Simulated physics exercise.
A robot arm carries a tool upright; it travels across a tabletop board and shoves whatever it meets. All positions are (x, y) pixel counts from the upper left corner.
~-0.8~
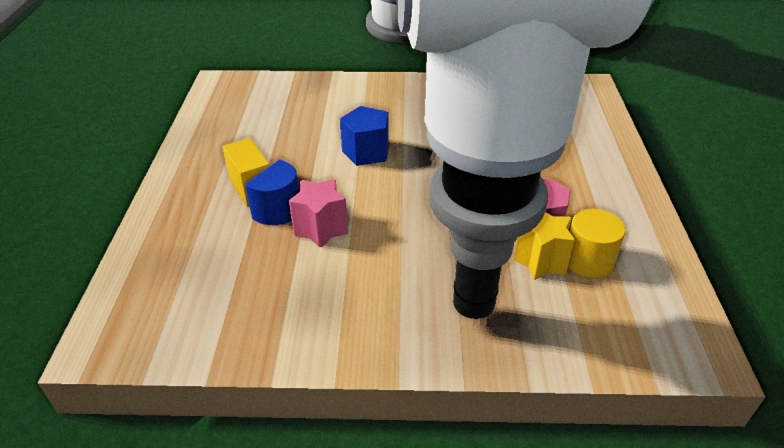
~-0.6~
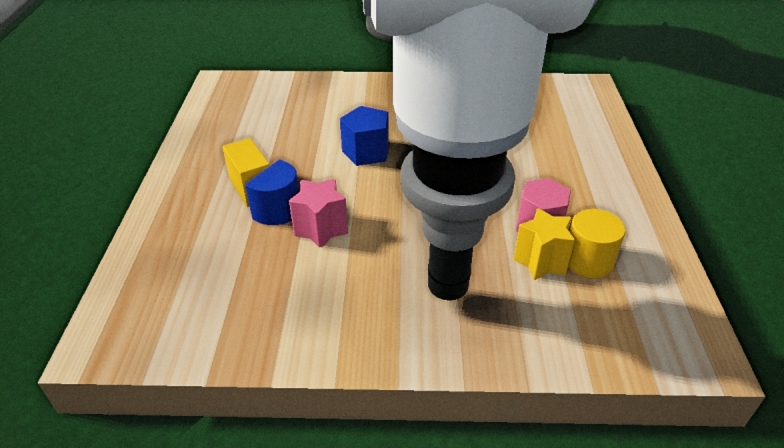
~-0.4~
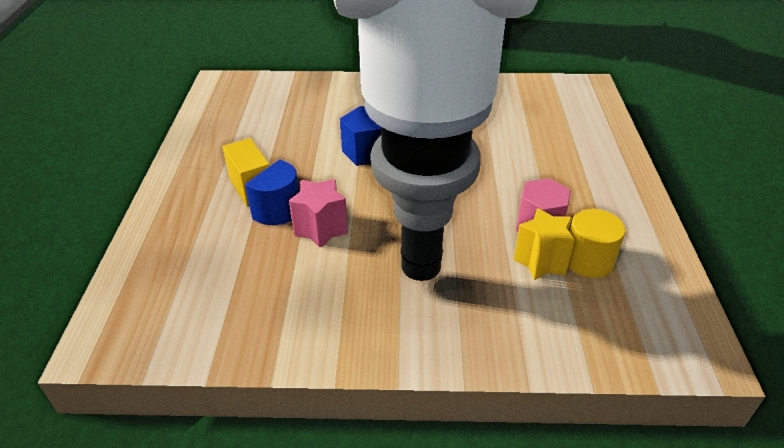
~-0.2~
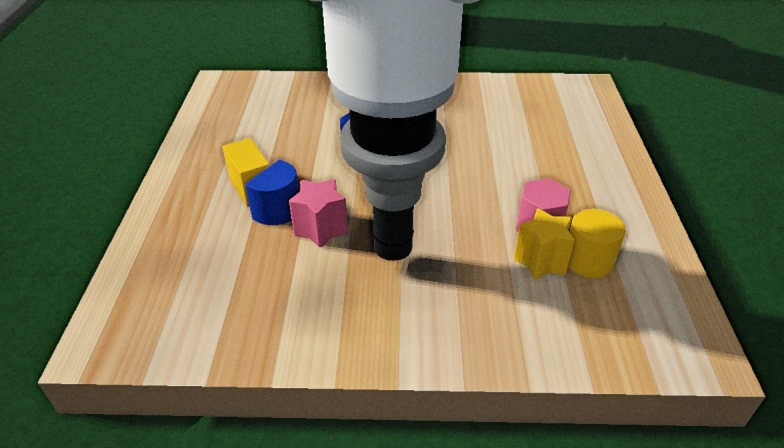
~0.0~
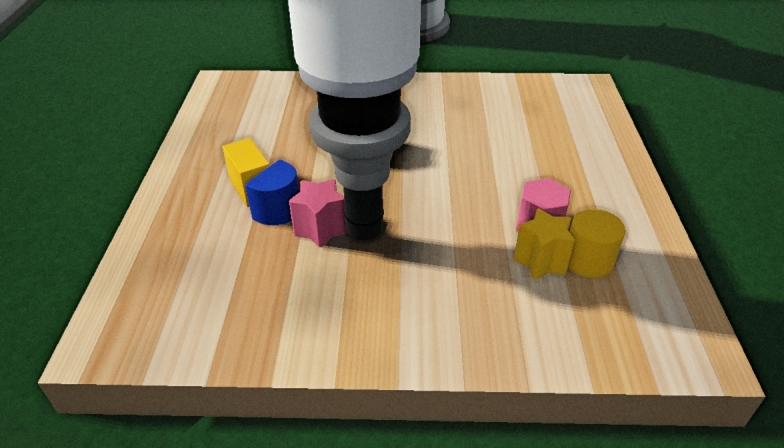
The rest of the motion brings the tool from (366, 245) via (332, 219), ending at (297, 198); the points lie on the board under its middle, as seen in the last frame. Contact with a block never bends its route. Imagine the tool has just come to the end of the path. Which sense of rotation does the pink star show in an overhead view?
Seen from above, its turn is counter-clockwise.
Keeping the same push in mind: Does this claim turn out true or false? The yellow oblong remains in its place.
The statement is false.
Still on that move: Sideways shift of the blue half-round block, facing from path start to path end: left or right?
Seen from start to end, it moves left.
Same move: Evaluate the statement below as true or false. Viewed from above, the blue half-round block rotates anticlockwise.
This is false.
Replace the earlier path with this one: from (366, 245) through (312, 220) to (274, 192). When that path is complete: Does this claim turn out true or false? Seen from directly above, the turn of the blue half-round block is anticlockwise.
False.
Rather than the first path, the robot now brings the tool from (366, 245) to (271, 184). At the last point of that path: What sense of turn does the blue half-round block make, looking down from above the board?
Clockwise, looking down.
On the path given first. Halfway along, tool (329, 203); yellow oblong (240, 152); blue half-round block (256, 174), turned 25° clockwise; pink star (289, 187), turned 55° anticlockwise.
At the end, tool (295, 183); yellow oblong (230, 148); blue half-round block (215, 177), turned 35° clockwise; pink star (265, 181), turned 100° anticlockwise; blue five-sided block unmoved.
